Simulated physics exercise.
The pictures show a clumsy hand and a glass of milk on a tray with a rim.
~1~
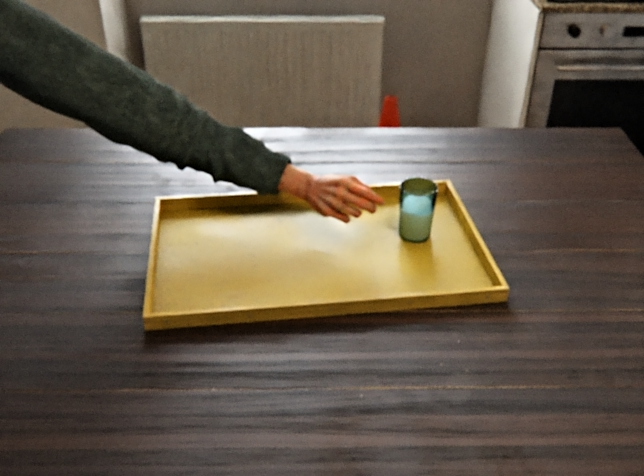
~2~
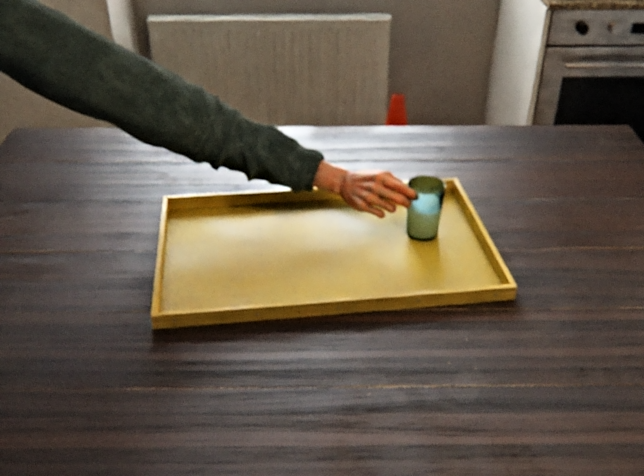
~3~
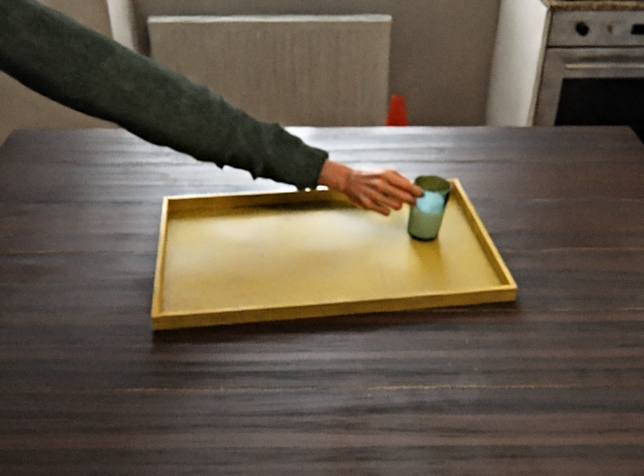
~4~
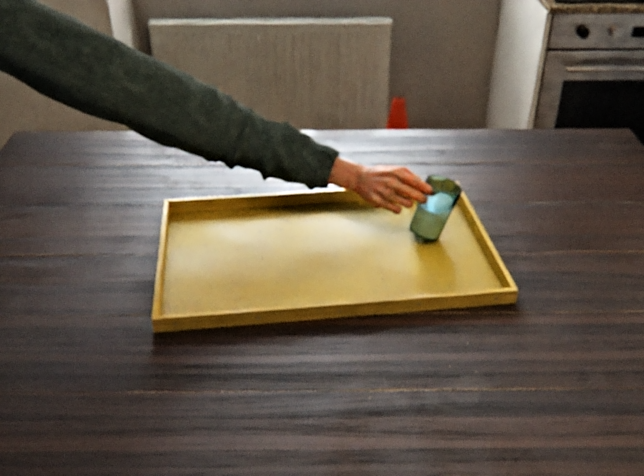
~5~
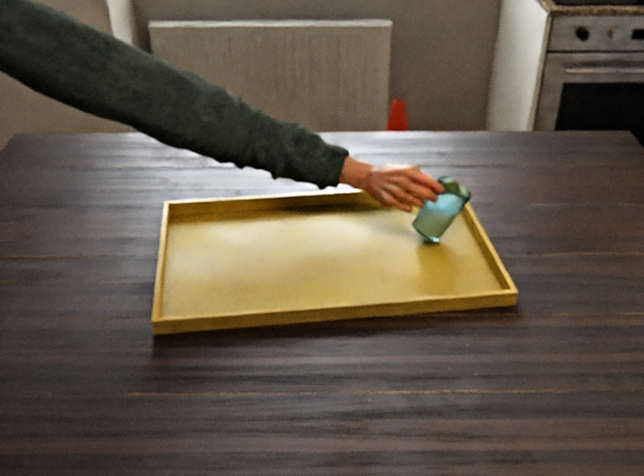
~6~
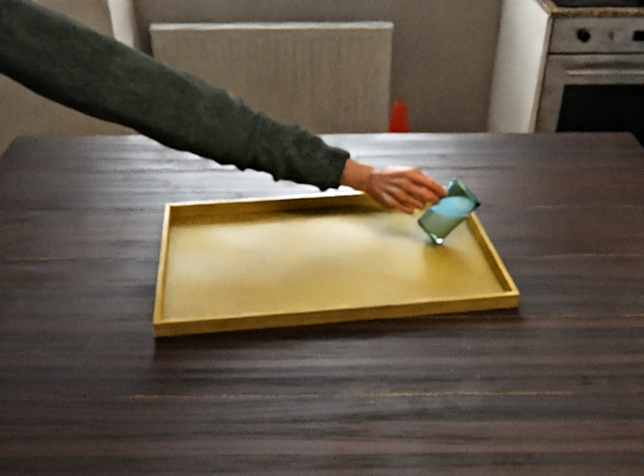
In a kitchen, seen from slightly above across a dark wooden table, a pale radiator and an oven stand in the background. A yellow rimmed tray lies on the table, with a greenish glass of pale liquid near its right end and a dark-green-sleeved arm reaching in from the left. As the view shifts slightly, the hand moves right, its fingers push the glass's side, and the glass leans steeply rightward.
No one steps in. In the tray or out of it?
The milk gets out on to the top.
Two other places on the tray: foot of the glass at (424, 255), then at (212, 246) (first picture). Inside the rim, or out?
One: It escapes from the tray. Two: It stays in the tray.
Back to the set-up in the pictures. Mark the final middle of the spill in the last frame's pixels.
At about (611, 214).
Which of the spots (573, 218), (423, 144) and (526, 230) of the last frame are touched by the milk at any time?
First wet, second dry, third wet.
A moment on, the glass lies across the rim; the puddle covers about as much as a plate; it spreads outside the tray.
Further on, the puddle covers about as much as a tray; it spreads outside the tray.
When it is over, the puddle covers about as much as a tray; it spreads outside the tray.
